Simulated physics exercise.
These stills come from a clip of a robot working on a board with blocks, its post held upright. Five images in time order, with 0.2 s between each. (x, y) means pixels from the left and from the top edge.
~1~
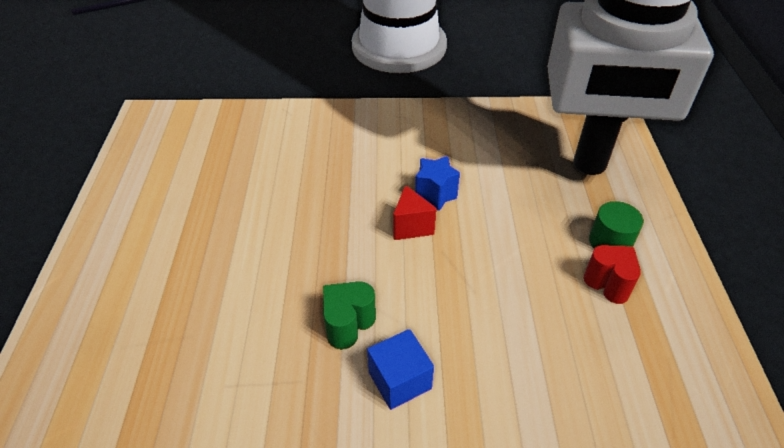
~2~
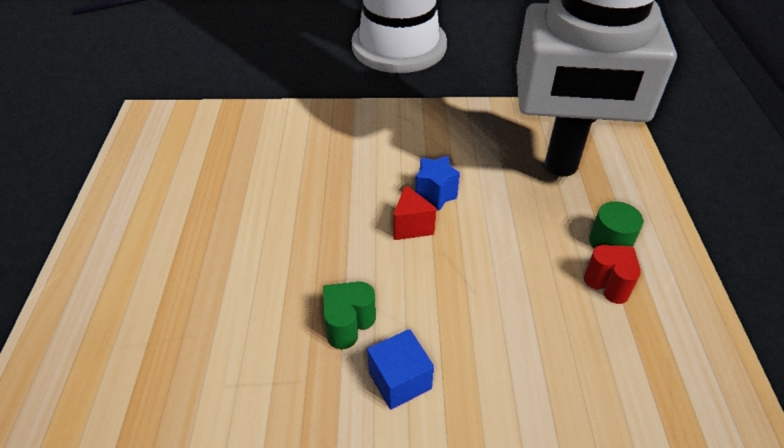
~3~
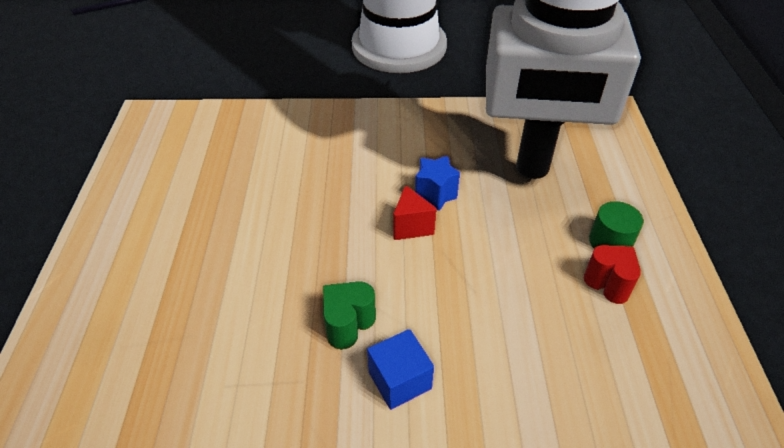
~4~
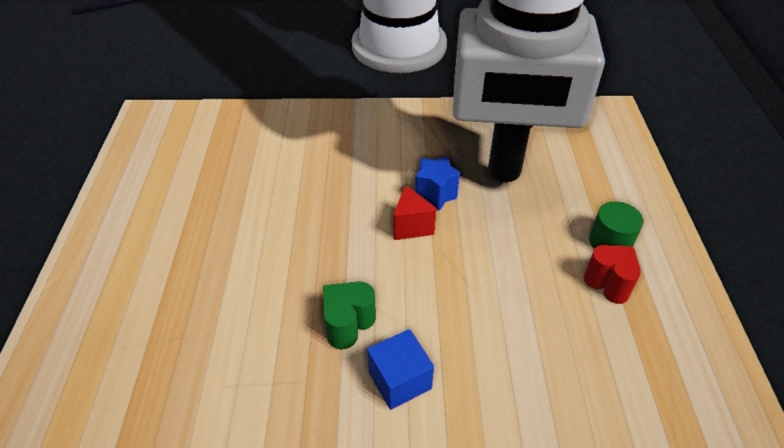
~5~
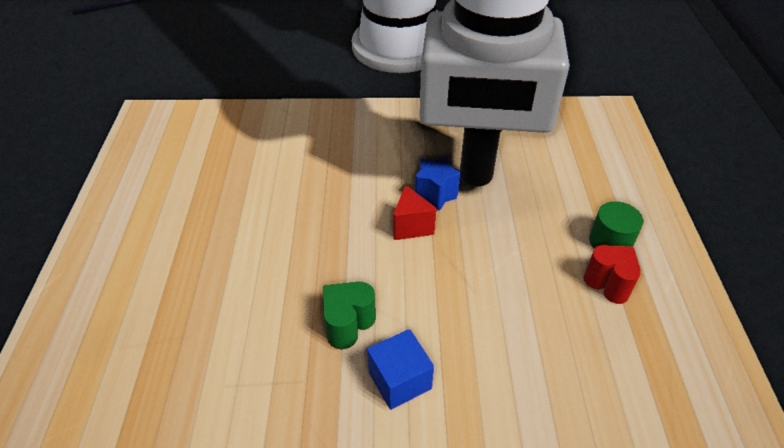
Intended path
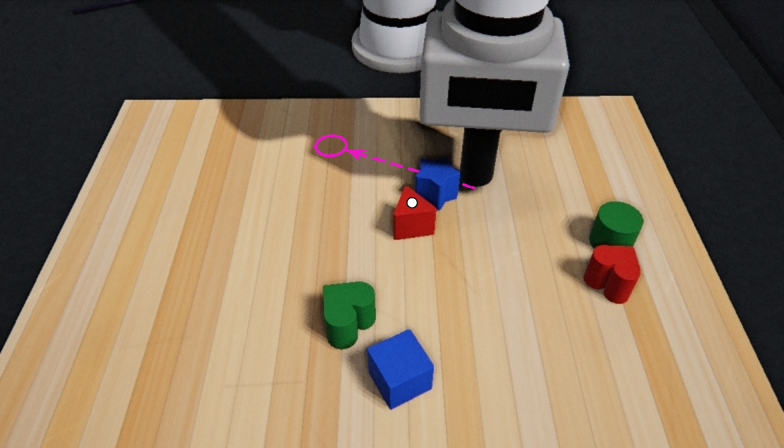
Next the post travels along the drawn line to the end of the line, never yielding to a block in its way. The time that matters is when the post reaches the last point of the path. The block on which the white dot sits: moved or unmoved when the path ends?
Right where it was.
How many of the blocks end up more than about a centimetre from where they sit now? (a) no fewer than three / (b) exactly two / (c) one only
c - one only.
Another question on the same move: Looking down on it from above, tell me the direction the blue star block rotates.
From the top: Counterclockwise.
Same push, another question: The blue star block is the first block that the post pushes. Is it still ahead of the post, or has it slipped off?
Once the path is finished, the blue star block lies beside or behind the post.
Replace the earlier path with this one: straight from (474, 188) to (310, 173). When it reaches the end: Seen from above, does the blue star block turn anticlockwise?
Yes, I think so.
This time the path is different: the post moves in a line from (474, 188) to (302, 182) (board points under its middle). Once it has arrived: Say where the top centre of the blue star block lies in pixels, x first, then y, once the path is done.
It will end up at (367, 183).
The line goes from (474, 188) to (331, 146); the dot is on the red triangular block.
What follows on the original path. One third of the way, post at (424, 162); blue star block at (418, 170), turned 50° anticlockwise.
Two thirds of the way, post at (376, 148); blue star block at (418, 170), turned 55° anticlockwise.
At the end, post at (330, 135); red triangular block unmoved; blue star block at (418, 170), turned 55° anticlockwise.
